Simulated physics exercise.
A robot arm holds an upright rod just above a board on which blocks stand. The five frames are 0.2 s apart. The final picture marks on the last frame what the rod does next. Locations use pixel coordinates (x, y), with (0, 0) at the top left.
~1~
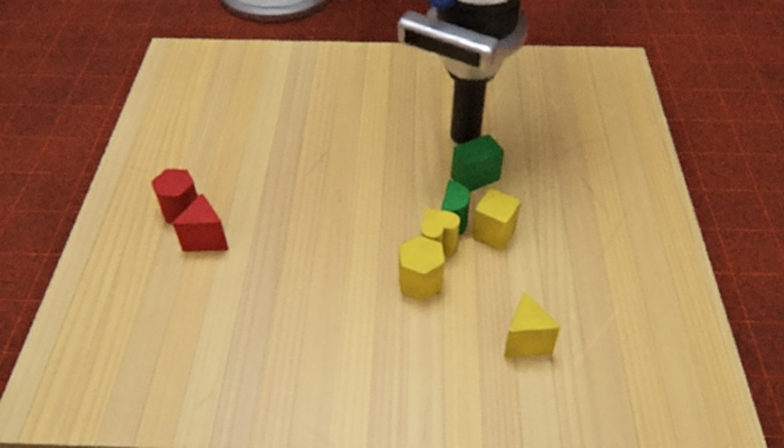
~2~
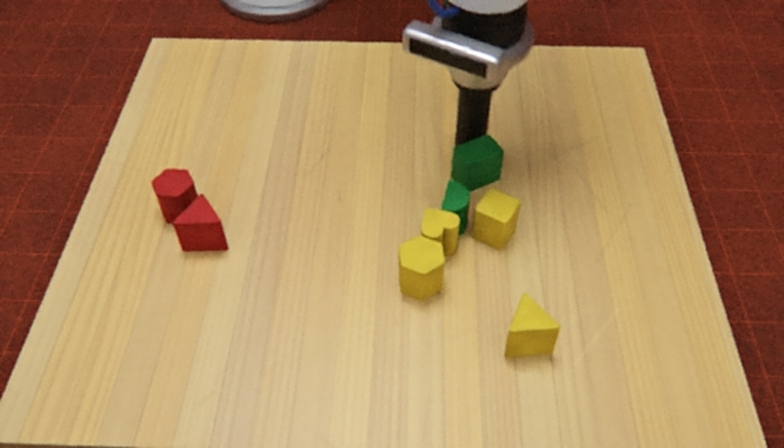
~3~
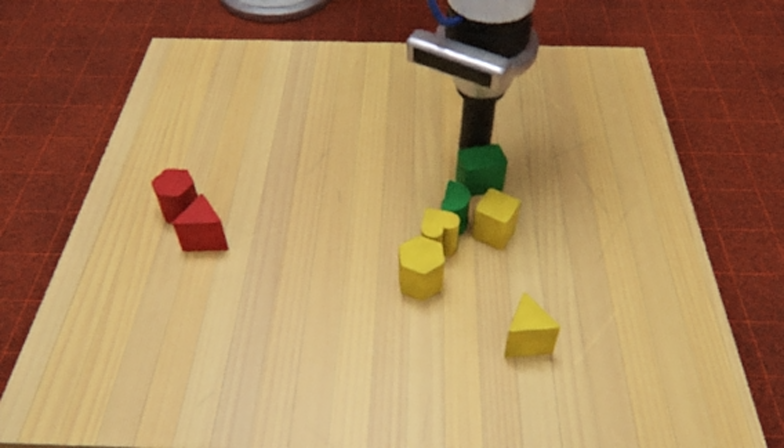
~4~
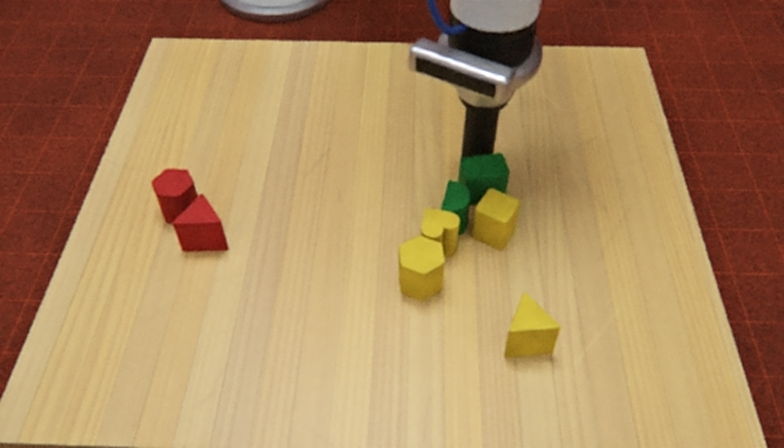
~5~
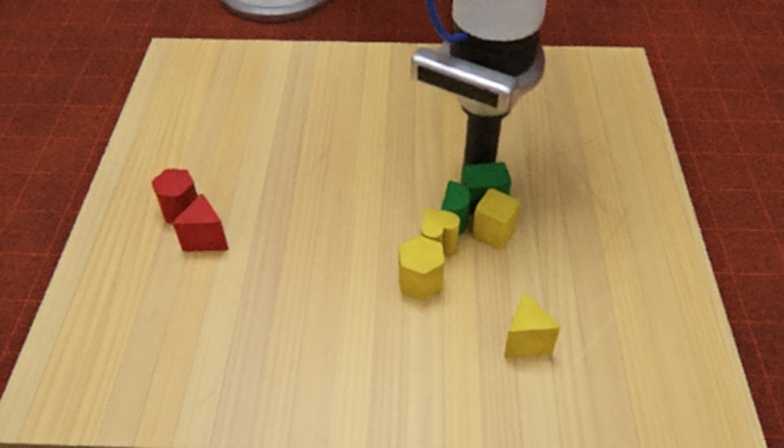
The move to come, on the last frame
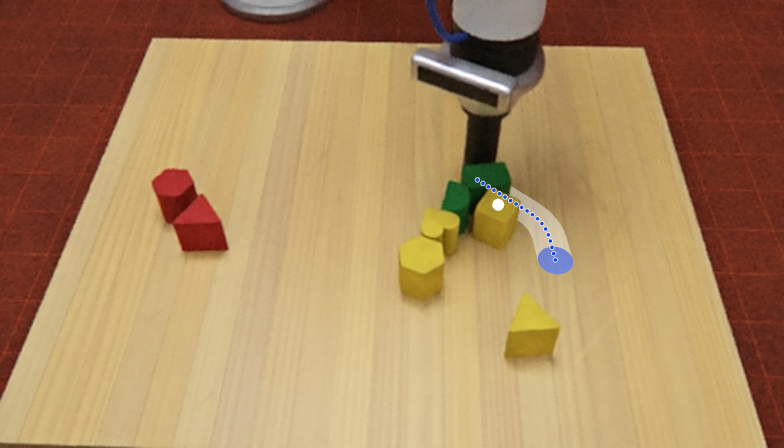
On a wooden board, a robot arm's rod pushes a green block toward the viewer.
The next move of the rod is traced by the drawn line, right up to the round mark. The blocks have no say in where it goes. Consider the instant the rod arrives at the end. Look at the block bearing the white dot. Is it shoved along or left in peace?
At the moment the path ends, the block bearing the white dot no longer stands where it did.
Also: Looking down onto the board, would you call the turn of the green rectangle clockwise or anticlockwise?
Spin direction: Clockwise.
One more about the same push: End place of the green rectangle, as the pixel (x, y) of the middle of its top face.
In the picture, it is at (498, 192).
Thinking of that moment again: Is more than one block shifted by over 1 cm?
Short answer: Yes.
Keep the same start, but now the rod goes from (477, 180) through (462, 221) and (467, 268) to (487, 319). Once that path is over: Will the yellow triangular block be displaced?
No, that is not how it ends up.
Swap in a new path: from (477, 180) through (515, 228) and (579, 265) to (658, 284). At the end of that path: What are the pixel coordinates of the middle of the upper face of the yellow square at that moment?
It sits at (498, 254).
Path on the board, from (477, 180) through (511, 201) and (543, 226) to (555, 260); the dot is on the yellow square.
On the path given first. One third of the way, rod at (513, 192); green rectangle at (496, 190), turned 40° clockwise; yellow square at (497, 218).
Two thirds of the way, rod at (546, 216); green rectangle at (498, 192), turned 45° clockwise; yellow square at (495, 221).
At the end, rod at (558, 251); green D-shaped block in place; green rectangle at (498, 192), turned 45° clockwise; yellow square at (495, 221).
